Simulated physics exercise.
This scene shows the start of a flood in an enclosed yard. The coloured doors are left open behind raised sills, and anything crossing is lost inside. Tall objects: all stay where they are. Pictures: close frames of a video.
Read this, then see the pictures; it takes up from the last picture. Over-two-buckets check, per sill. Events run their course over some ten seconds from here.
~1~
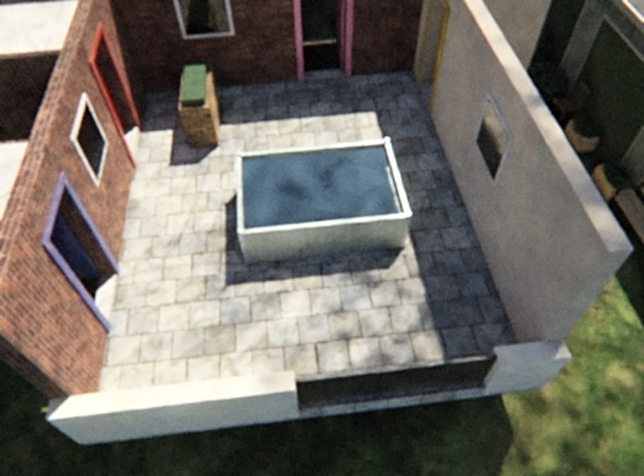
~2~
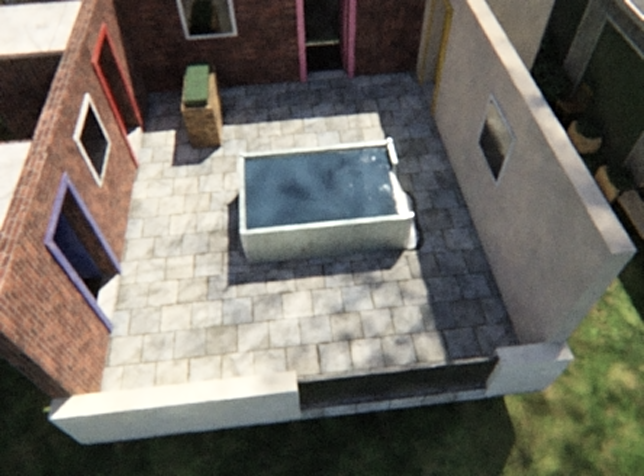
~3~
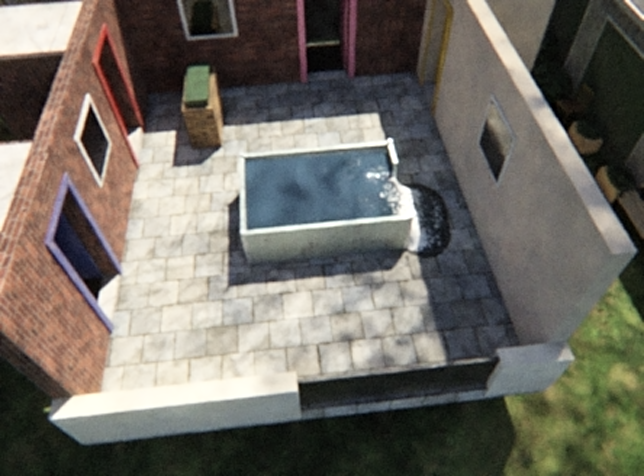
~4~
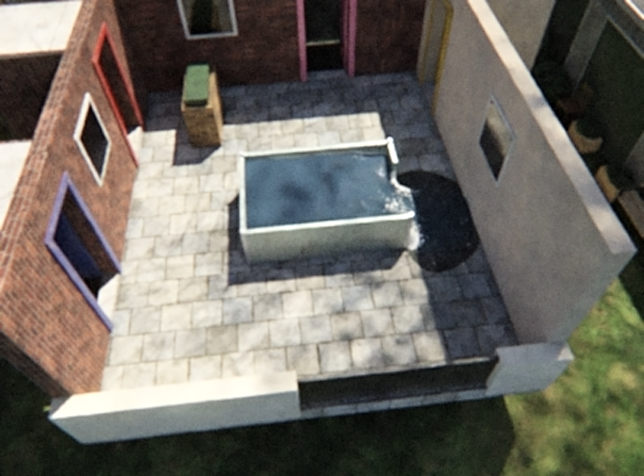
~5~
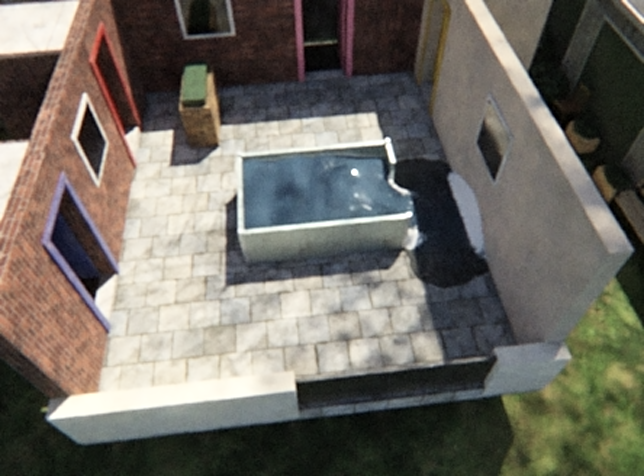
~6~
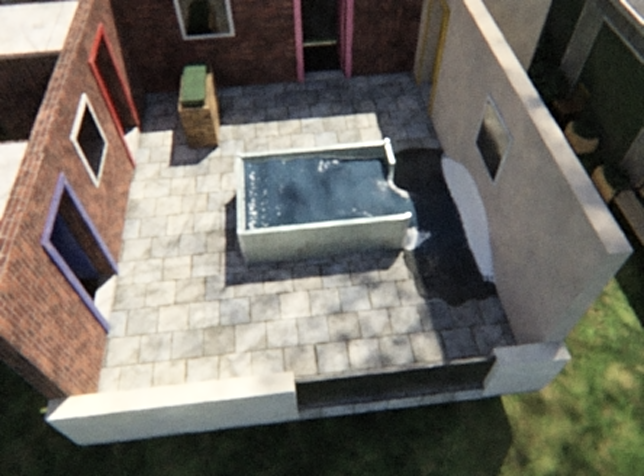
My prediction: The blue door will most likely exceed two buckets. The yellow door will most likely not exceed two buckets. The pink door will most likely exceed two buckets. The red door will most likely not exceed two buckets.
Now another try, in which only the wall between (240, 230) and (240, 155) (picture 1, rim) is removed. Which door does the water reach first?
Answer - the door marked blue.
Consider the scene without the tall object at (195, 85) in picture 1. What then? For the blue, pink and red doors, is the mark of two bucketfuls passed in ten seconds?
In short: The blue one floods, the pink one passes that mark, the red one keeps below it.
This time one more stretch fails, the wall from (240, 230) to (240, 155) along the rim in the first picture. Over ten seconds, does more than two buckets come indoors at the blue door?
Lab note: Blue tops the threshold.
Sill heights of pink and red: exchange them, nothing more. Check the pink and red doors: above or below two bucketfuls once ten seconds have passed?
My answer: At pink the door misses the threshold, at red the door breaks the threshold.
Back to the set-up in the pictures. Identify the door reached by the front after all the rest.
It's the red one.
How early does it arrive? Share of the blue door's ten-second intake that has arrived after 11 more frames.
Share at that point: Roughly 0 %.
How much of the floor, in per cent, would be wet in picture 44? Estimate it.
Estimated share: Around 85 %.
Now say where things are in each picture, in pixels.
Still water in the tank at (319, 187), in the first picture.
Water pours out at (397, 209) and has run to (410, 249), in the second picture.
Water pours out at (398, 211) and has run to (435, 196), in the third picture.
The front is at (460, 190), out from the gap at (397, 211), in the fourth picture.
The front is at (487, 266), out from the gap at (395, 212), in the fifth picture.
The front is at (495, 289), out from the gap at (394, 212), in the sixth picture.
A moment on, water covers 15 % of the floor; the blue door not reached, the yellow door wet at the sill, nothing in, the pink door not reached, the red door not reached.
Next, water covers 30 % of the floor; the blue door not reached, the yellow door wet at the sill, nothing in, the pink door not reached, the red door not reached.
Then, water covers 60 % of the floor; the blue door not reached, the yellow door wet at the sill, nothing in, the pink door over two buckets in, the red door not reached.
Later, water covers 85 % of the floor; the blue door over two buckets in, the yellow door wet at the sill, nothing in, the pink door over two buckets in, the red door wet at the sill, nothing in.
In the end, water covers 100 % of the floor; the blue door far over two buckets in, the yellow door under two buckets in, the pink door far over two buckets in, the red door wet at the sill, nothing in.
